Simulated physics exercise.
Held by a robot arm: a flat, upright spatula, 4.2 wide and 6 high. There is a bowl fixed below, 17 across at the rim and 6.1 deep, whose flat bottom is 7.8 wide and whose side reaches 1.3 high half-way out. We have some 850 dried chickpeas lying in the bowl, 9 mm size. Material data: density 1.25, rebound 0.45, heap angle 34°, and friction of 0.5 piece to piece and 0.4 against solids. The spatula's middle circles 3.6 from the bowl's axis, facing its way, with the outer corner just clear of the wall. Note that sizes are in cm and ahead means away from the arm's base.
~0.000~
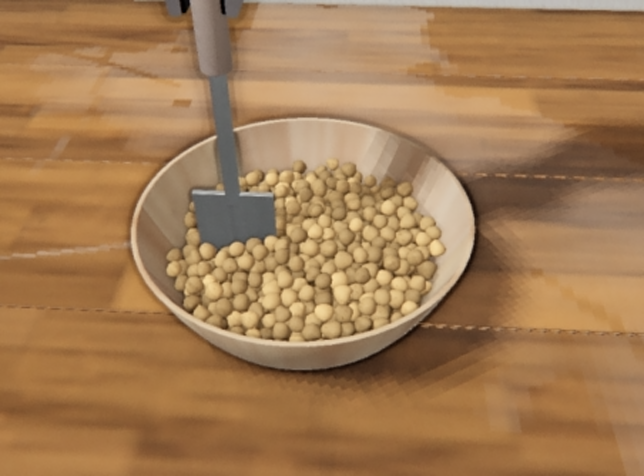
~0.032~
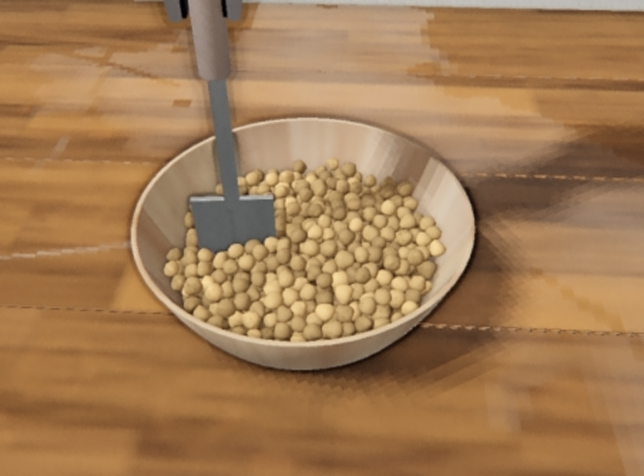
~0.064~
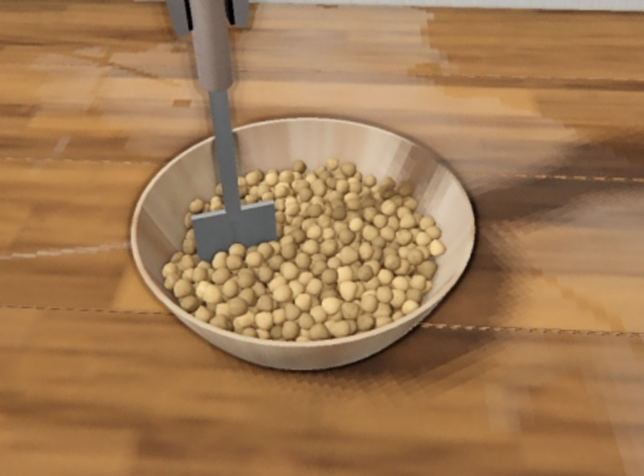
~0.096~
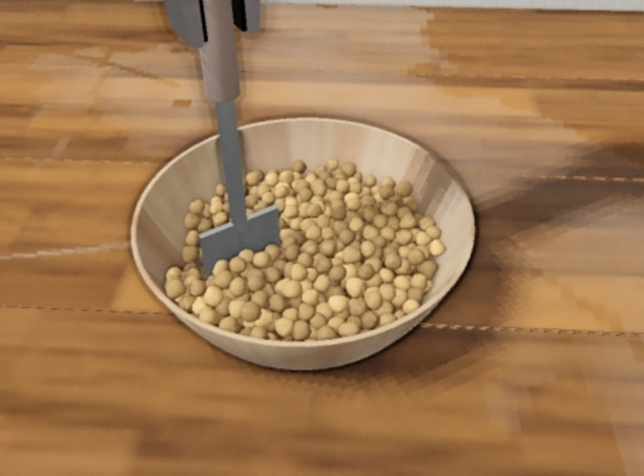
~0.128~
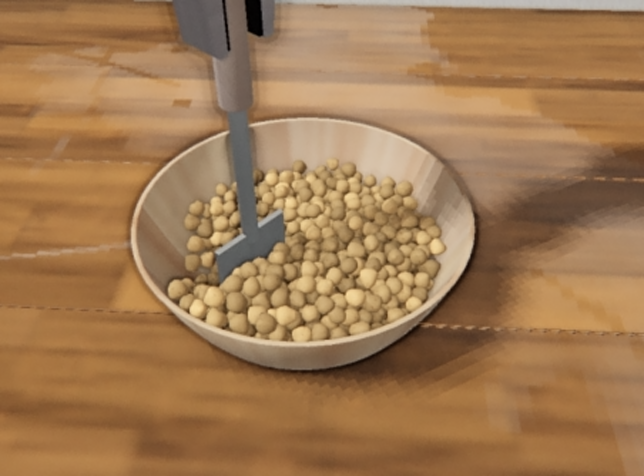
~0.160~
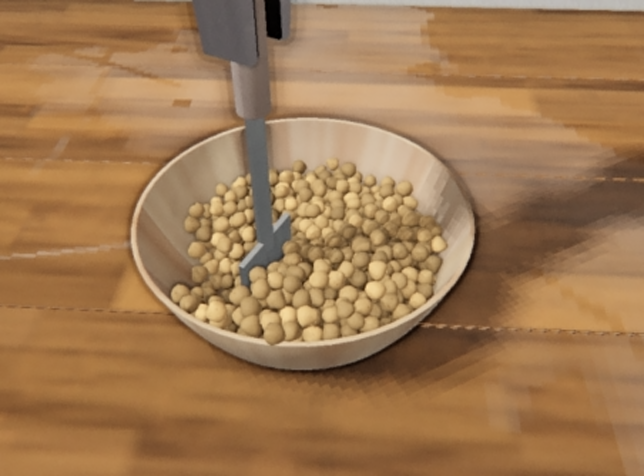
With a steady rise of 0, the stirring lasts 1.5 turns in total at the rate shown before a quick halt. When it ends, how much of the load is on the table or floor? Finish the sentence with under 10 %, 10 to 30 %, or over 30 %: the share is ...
The share is 10 to 30 %.
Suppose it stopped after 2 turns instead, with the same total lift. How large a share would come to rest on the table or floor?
Then roughly 25 percent.
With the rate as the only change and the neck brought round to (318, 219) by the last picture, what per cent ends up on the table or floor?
It works out to roughly 35 percent.
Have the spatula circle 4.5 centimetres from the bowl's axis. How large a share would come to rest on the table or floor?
Then about 30 %.
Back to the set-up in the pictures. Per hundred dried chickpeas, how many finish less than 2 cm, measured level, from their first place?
Result: Close to 5 per cent of the load.
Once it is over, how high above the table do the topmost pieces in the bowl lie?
Around 7.5 cm above the table.
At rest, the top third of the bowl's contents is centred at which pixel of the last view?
Roughly at pixel (366, 198).
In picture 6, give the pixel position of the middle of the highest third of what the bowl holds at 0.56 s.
Around (289, 159).
After 0.56 s, 252° round, highest piece 9 above the table; 770 in the bowl, 61 on the table or floor, 19 in flight or on the tool.
After 0.96 s, 78° round, highest piece 8 above the table; 703 in the bowl, 137 on the table or floor, 10 in flight or on the tool.
After 1.35 s, 180° round, highest piece 7 above the table; 668 in the bowl, 182 on the table or floor.
After 2.05 s, 180° round, highest piece 7 above the table; 668 in the bowl, 182 on the table or floor.
In the end, 668 in the bowl, 182 on the table or floor. That is 21 % on the table or floor.
